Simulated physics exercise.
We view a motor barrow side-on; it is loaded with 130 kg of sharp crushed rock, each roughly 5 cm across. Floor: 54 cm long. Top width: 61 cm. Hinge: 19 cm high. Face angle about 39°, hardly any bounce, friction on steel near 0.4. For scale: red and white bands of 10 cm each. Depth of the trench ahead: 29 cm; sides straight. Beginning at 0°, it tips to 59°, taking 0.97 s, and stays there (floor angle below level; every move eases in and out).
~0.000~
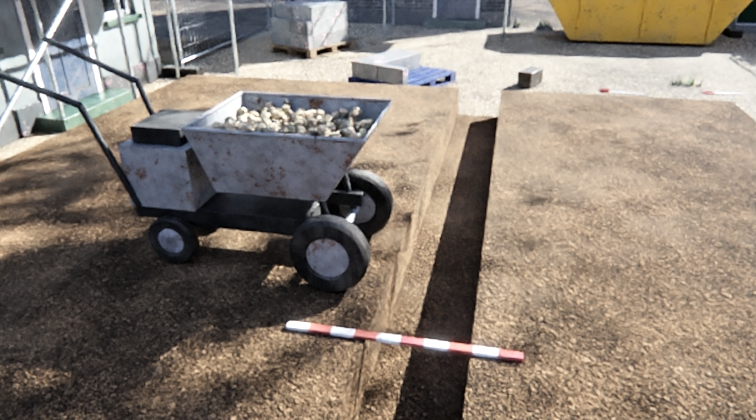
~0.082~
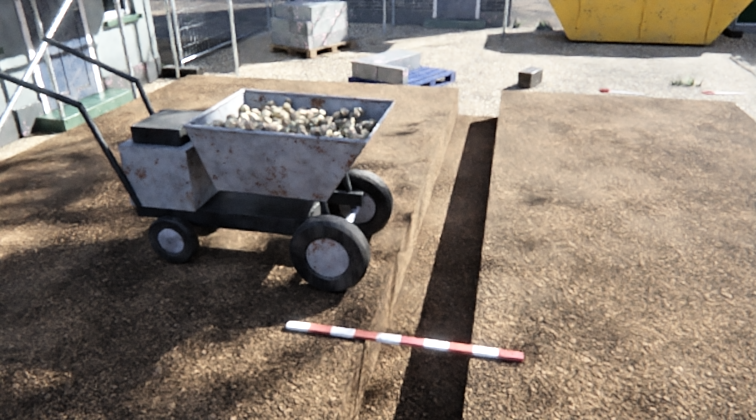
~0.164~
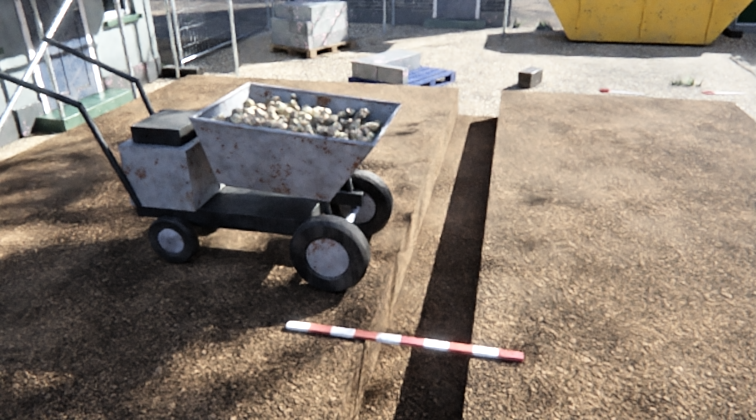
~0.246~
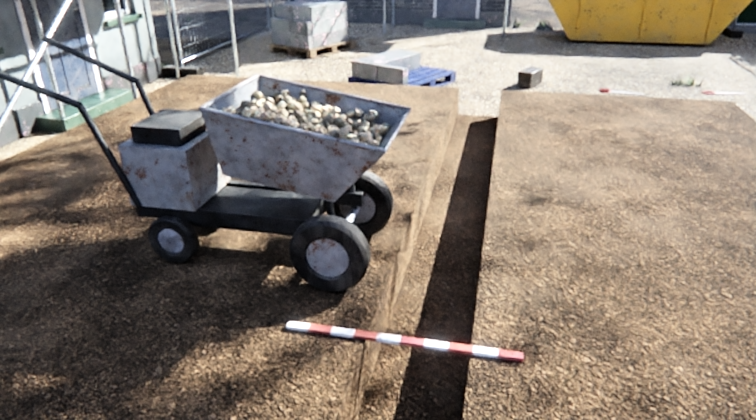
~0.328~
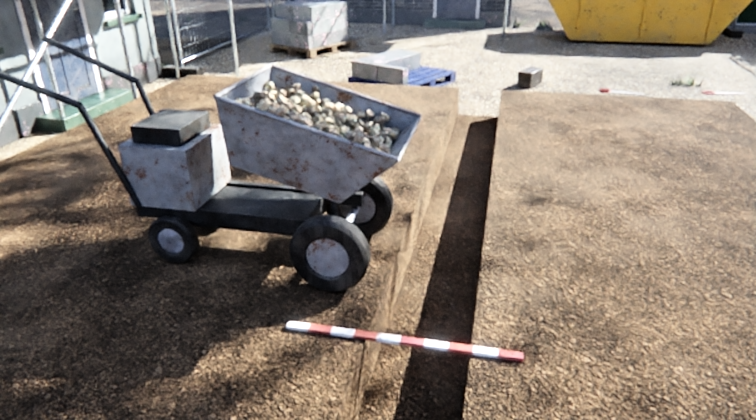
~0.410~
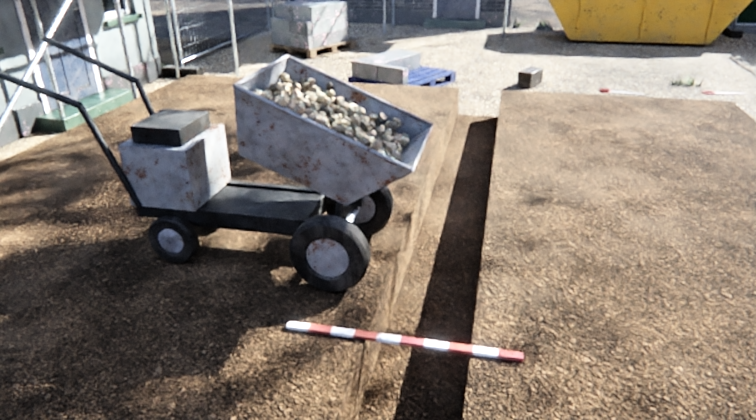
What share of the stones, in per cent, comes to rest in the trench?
About 5 per cent of the stones finish in the trench.
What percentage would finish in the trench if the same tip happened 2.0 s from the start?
Roughly 5% would finish there.
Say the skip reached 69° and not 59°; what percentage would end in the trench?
Some 25% would finish there.
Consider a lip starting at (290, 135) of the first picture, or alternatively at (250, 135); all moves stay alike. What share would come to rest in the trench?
Near 25 per cent from the first place, 15 from the second.
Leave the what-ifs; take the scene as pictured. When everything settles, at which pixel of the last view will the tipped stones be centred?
At about pixel (508, 279) in the last view.
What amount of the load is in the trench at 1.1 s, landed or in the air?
About 0%.
After 0.7 s the floor is at 50°; 100 % in the skip; the foremost stones are at (438, 203).
After 1.1 s the floor is at 59°; 95 % in the skip, 2 % in the trench, 2 % past the trench; the foremost stones are at (503, 284).
After 1.4 s the floor is at 59°; 83 % in the skip, 2 % in the trench, 14 % past the trench; the foremost stones are at (575, 312).
After 3.4 s the floor is at 59°; 79 % in the skip, 5 % in the trench, 16 % past the trench; the foremost stones are at (594, 296).
